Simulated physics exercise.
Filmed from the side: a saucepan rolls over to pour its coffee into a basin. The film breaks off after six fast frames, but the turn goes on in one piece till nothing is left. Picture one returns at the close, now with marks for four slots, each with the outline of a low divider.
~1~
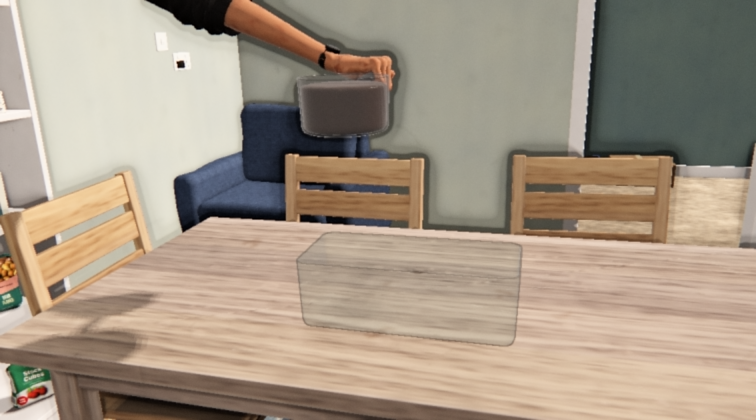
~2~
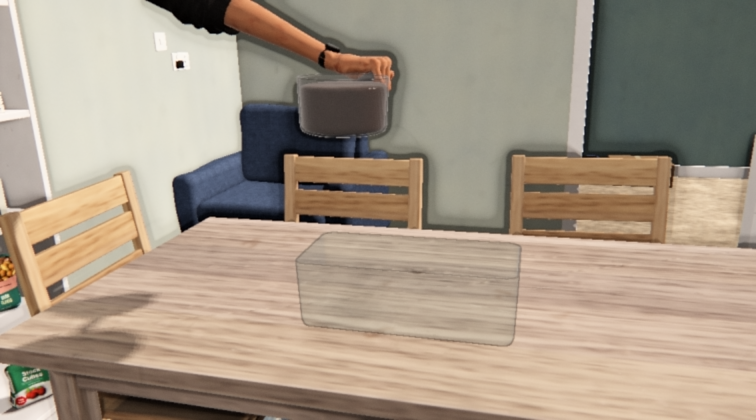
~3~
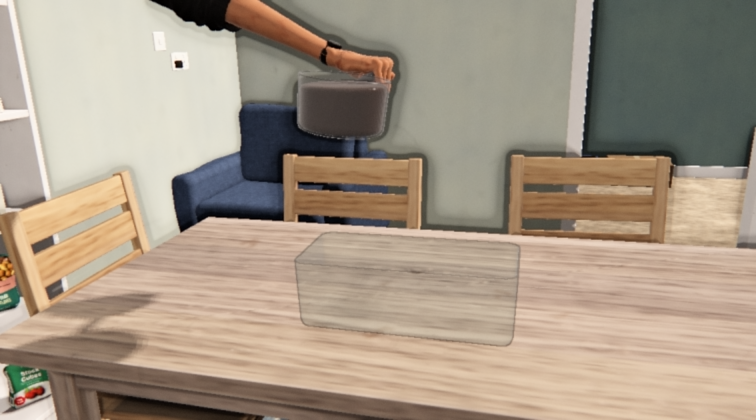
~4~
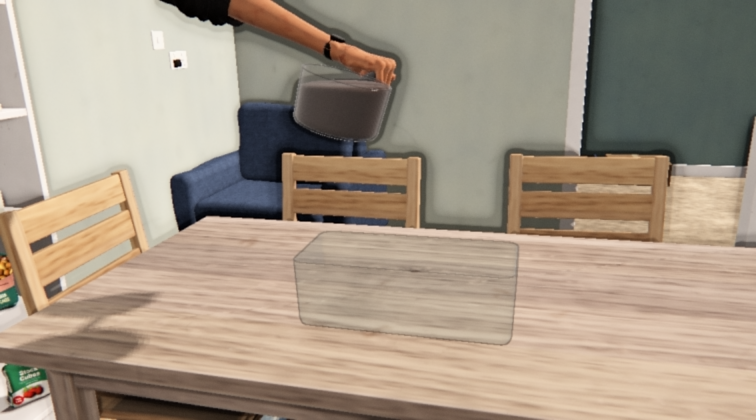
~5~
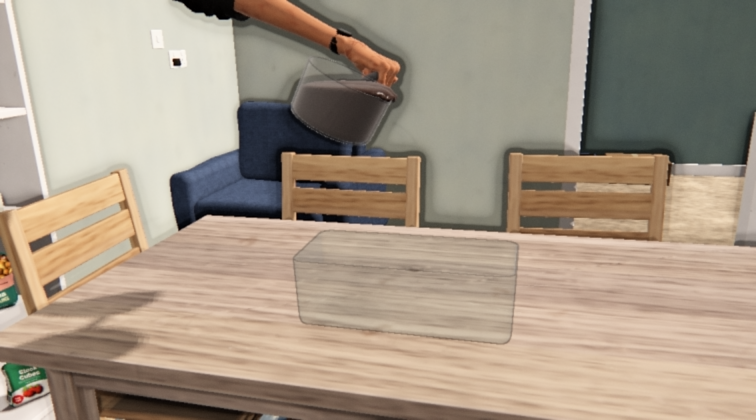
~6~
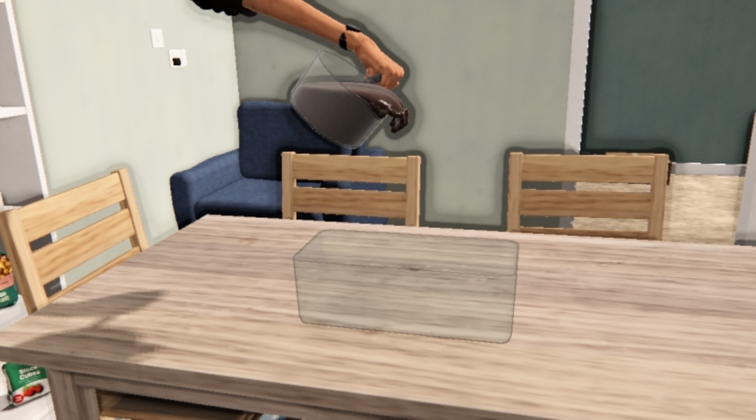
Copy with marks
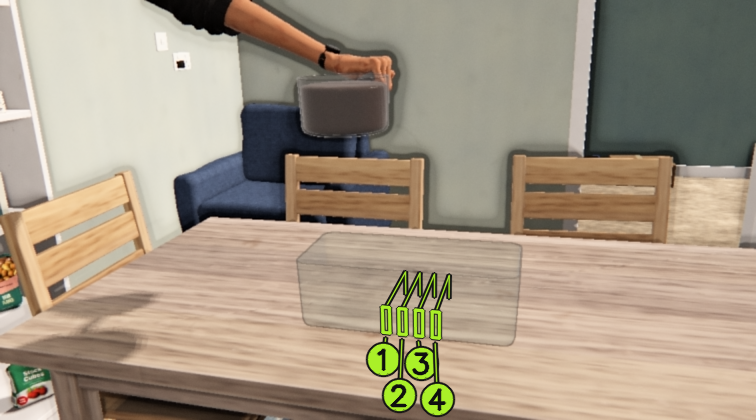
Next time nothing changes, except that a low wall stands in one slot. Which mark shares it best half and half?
The answer is slot 4.
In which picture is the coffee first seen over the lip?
Picture 5.
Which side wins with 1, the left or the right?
The right side.
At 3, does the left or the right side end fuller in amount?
The right one.
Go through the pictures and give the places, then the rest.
Upright, lip at (386, 76); basin from (304, 322) to (515, 345); nothing has left yet, in the first frame.
Upright, lip at (386, 77); nothing has left yet, in the second frame.
Tipped about 7°, lip at (387, 82); nothing has left yet, in the third frame.
Tipped about 16°, lip at (389, 89); nothing has left yet, in the fourth frame.
Tipped about 28°, lip at (390, 98); coffee is over the lip, down to (390, 98), in the fifth frame.
Tipped about 41°, lip at (390, 109); coffee is over the lip, down to (395, 132), in the sixth frame.
On the marked copy, 1 at (385, 338); 2 at (401, 339); 3 at (418, 341); 4 at (435, 343).
With 1, about 9 % ends left of the wall and 88 % right of it; 3 % is lost outside.
With 2, about 9 % ends left of the wall and 88 % right of it.
With 3, about 25 % ends left of the wall and 72 % right of it; 3 % is lost outside.
With 4, about 48 % ends left of the wall and 49 % right of it; 3 % is lost outside.
